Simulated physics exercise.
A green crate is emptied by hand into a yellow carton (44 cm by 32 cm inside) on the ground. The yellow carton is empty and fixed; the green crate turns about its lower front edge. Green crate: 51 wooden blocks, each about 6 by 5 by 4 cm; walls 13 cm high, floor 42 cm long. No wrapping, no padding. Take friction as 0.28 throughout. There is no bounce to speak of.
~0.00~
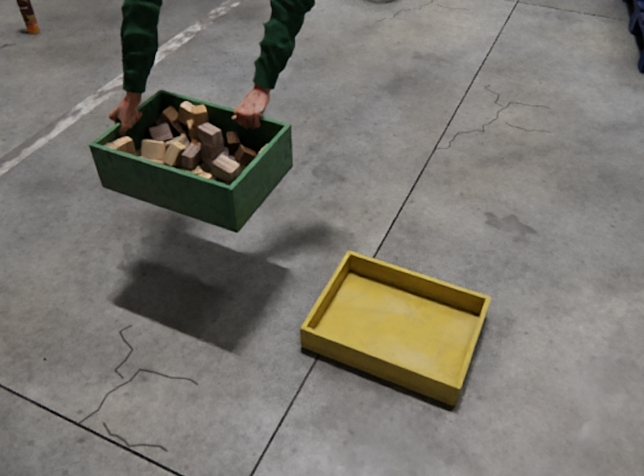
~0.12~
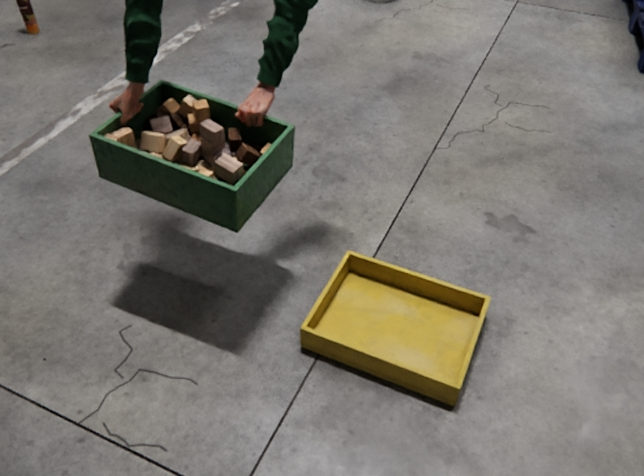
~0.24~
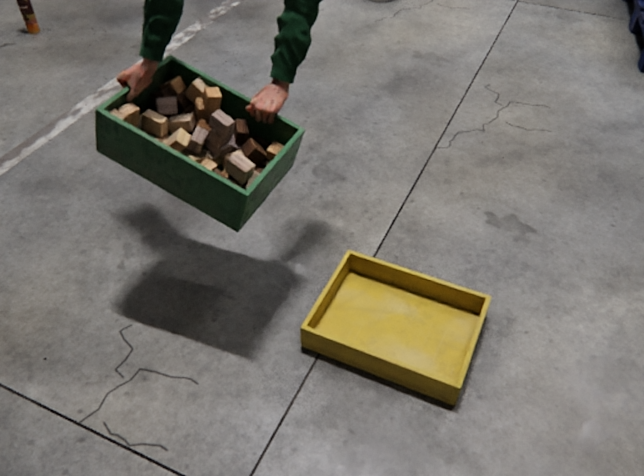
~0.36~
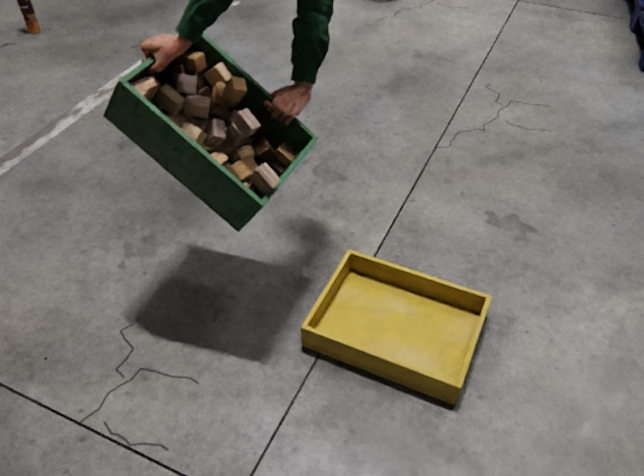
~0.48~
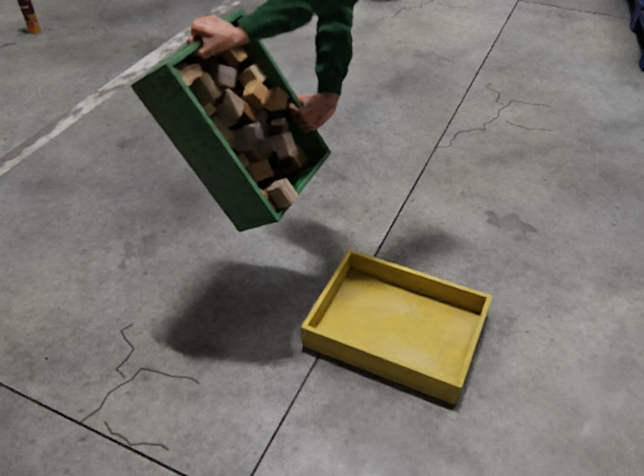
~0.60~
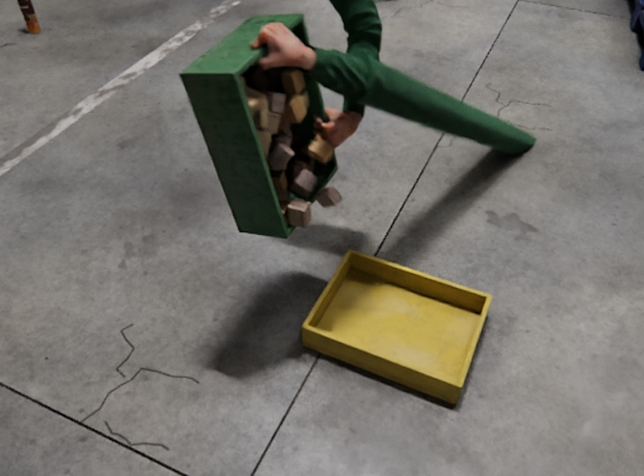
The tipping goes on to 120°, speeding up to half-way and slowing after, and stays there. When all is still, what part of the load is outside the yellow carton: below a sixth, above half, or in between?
Less than a sixth of the wooden blocks end outside the yellow carton.
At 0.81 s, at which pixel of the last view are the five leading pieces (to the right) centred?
At about (382, 258).
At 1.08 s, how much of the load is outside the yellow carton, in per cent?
About 0 per cent.
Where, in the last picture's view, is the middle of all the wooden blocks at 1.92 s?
Near (406, 324).
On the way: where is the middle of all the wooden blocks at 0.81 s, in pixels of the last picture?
Near (319, 186).
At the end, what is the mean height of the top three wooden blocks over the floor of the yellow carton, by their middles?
About 8 cm.
After 0.81 s, tilt 108°; 35 still in the green crate, 2 in the yellow carton and 14 in the air.
After 1.08 s, tilt 120°; 4 still in the green crate, 27 in the yellow carton, 1 outside the yellow carton and 19 in the air.
After 1.44 s, tilt 120°; 49 in the yellow carton and 2 outside the yellow carton.
Final count (at 1.92 s), 50 in the yellow carton and 1 outside the yellow carton. Asked share, 1 of 51, 2 per cent.
